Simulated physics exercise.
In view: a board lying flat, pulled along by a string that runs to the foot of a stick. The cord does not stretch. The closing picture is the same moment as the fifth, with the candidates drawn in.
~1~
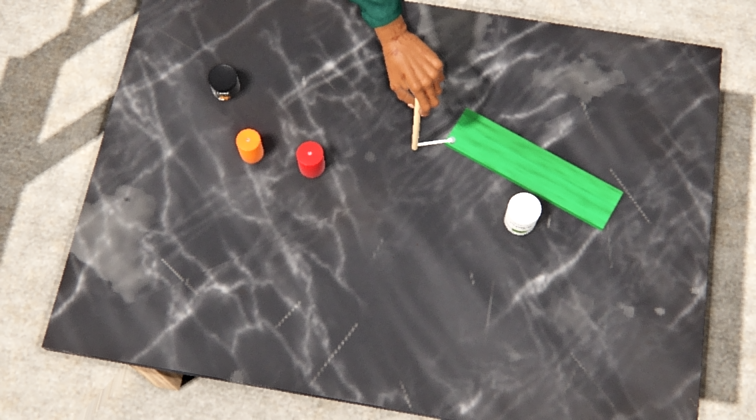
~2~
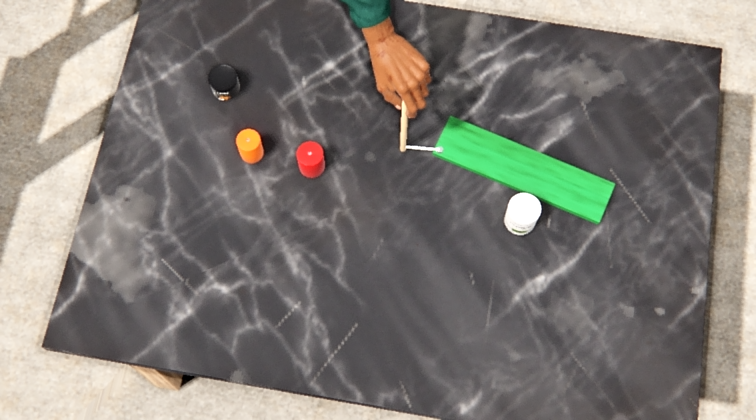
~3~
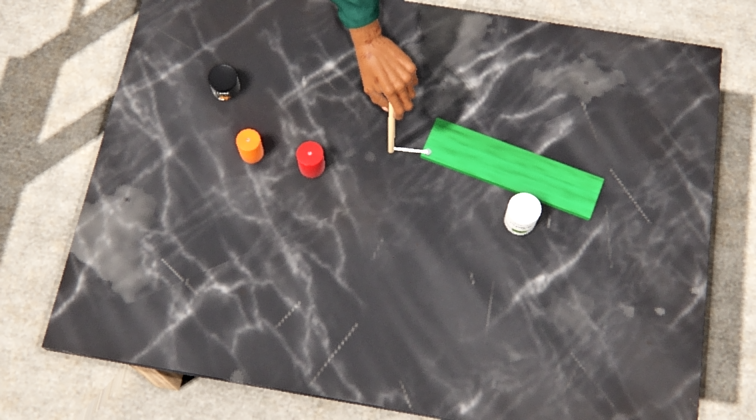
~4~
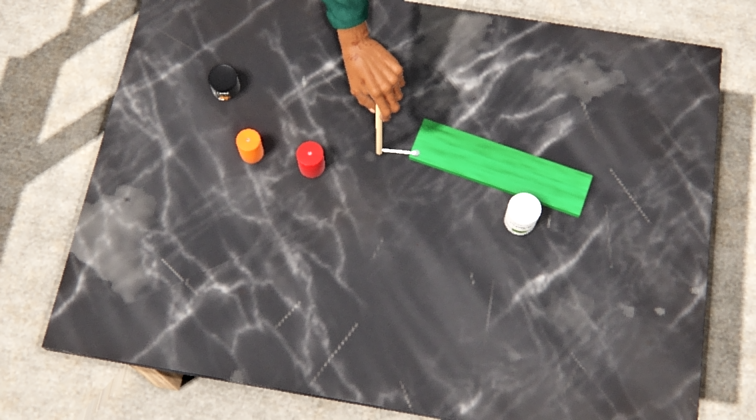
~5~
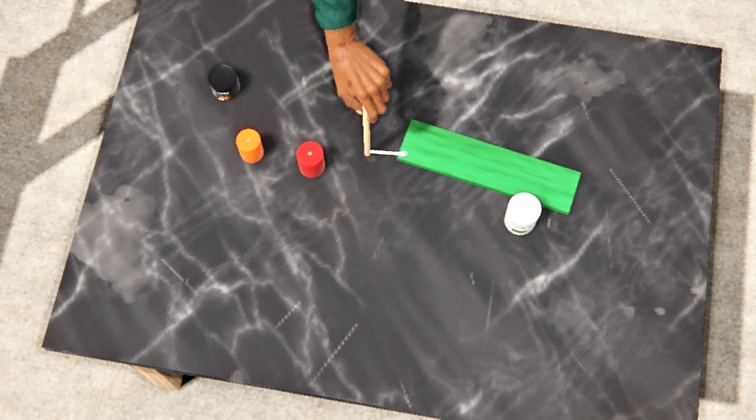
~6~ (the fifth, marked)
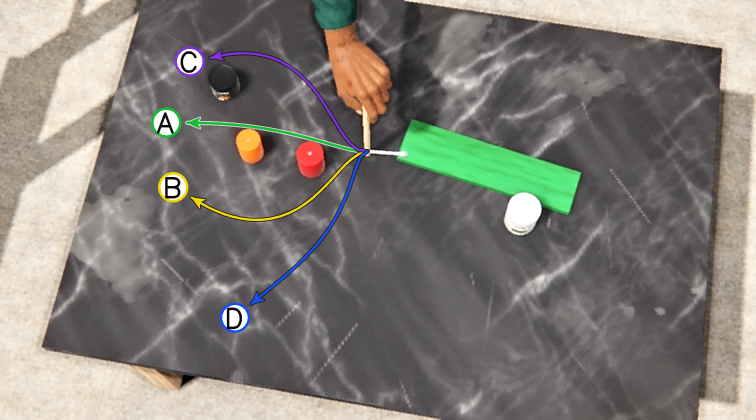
A hand held an upright stick and moved it steadily left across a dark marbled table, drawing a flat green board along by a short white string, while the small containers and candles stayed put.
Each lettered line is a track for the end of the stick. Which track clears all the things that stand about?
Choose path D.
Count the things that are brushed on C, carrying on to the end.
One.
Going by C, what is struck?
It is the white jar.
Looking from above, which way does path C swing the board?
On that path, clockwise.
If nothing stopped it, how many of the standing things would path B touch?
It touches one.
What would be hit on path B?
It is the red candle.
On the marked copy, A from (367, 151) via (278, 131) to (187, 123); B from (367, 151) via (289, 213) to (192, 197); C from (367, 151) via (301, 76) to (210, 58); D from (367, 151) via (322, 238) to (251, 304).
Following D. Soon after the start, foot of the stick (340, 212), middle of the board (457, 177).
Later, foot of the stick (296, 267), middle of the board (405, 206).
In the end, foot of the stick (248, 308), middle of the board (354, 239); nothing has been touched.
As for the rest, A meets the orange candle, black tub, red candle and white jar; B meets the red candle; C meets the white jar.
